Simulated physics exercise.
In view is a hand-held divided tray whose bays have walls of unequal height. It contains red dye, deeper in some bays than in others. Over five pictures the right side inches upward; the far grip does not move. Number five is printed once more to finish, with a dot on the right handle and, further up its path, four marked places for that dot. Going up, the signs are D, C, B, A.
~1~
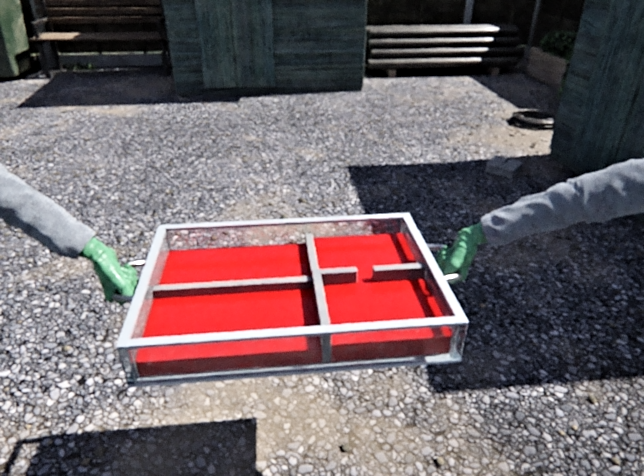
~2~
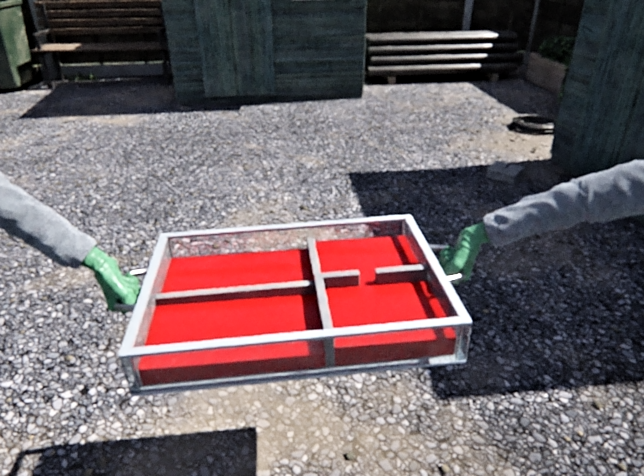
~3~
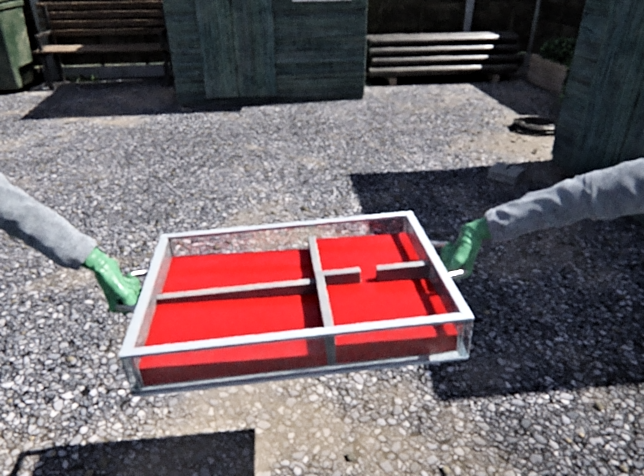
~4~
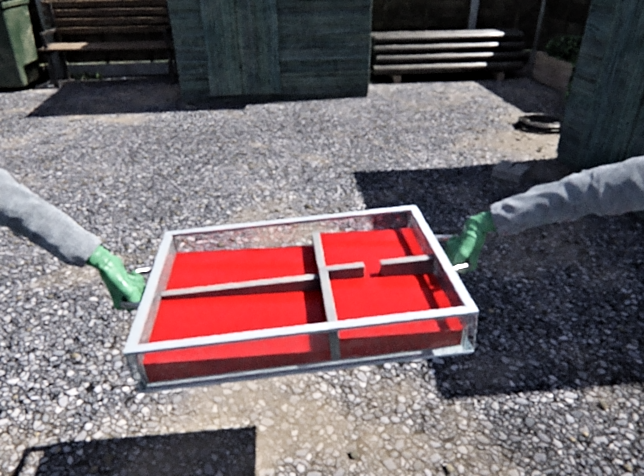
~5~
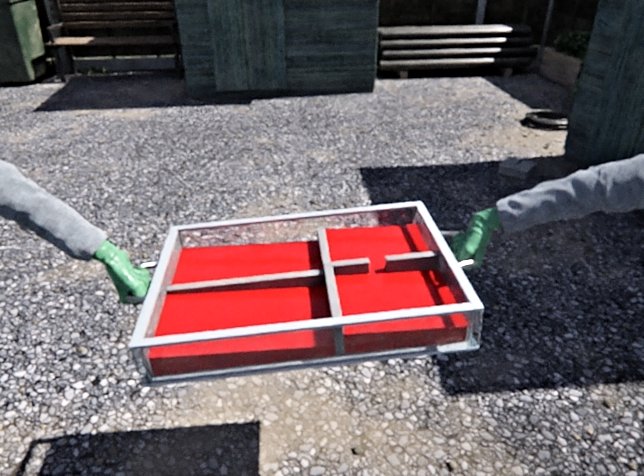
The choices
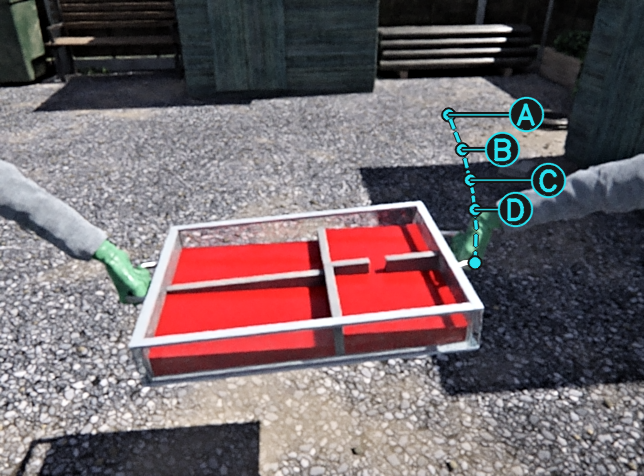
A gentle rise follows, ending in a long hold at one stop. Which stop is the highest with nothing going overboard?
D.
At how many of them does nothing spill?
One of the four.
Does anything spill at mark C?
Yes, that goes wrong.
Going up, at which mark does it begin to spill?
That is mark C.
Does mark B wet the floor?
Yes, that goes wrong.
On the marked copy, A at (448, 114); B at (462, 149); C at (470, 180); D at (475, 209).
If A is chosen, about 51 % goes over the rim.
If B is chosen, about 38 % goes over the rim.
If C is chosen, about 18 % goes over the rim.
If D is chosen, nothing spills; the back left bay holds the most.
